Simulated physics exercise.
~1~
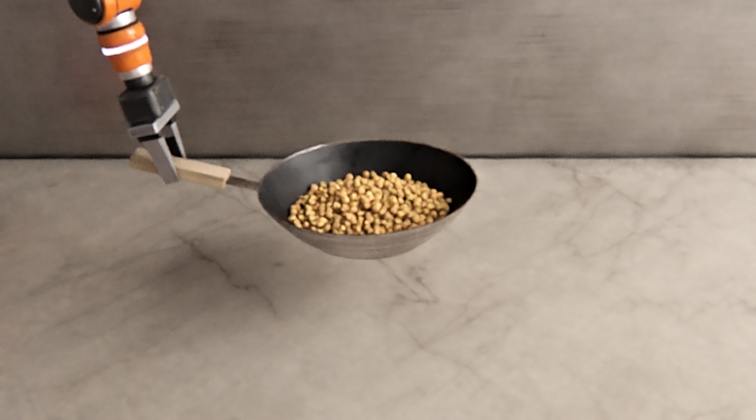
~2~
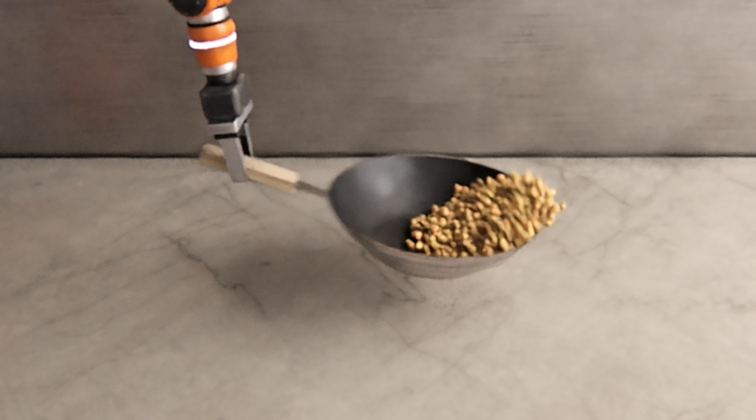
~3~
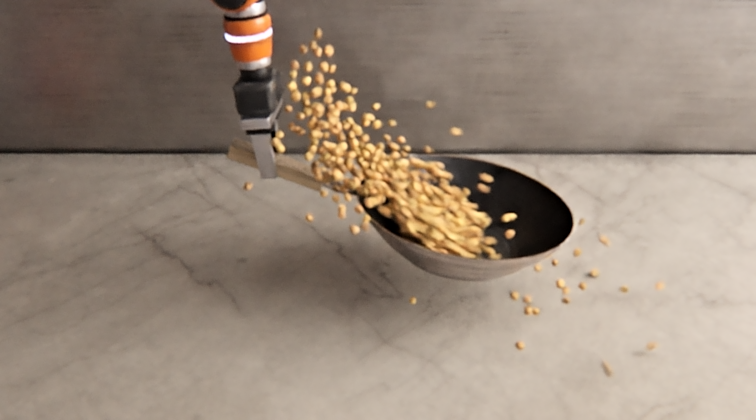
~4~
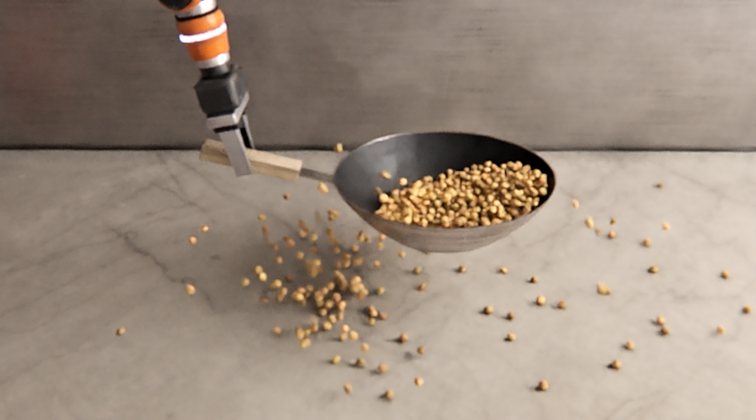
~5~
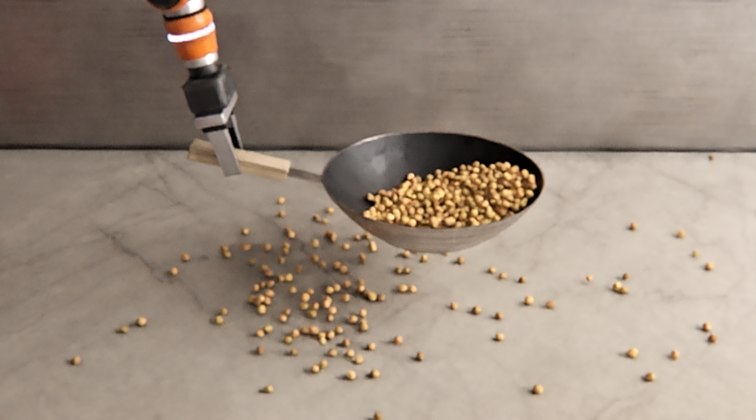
At the start, a robot arm with orange segments grips the wooden handle of a dark wok heaped with dried chickpeas above a pale, veined tabletop. The arm swings the wok to the right, and the chickpeas slide up against the far side. The wok then leans, and a thick spray of chickpeas flies up over the handle while others spill past the right rim. The arm draws the wok back to the left and levels it as stray pieces scatter below. It ends upright, still holding most of the chickpeas, with many strewn across the table.
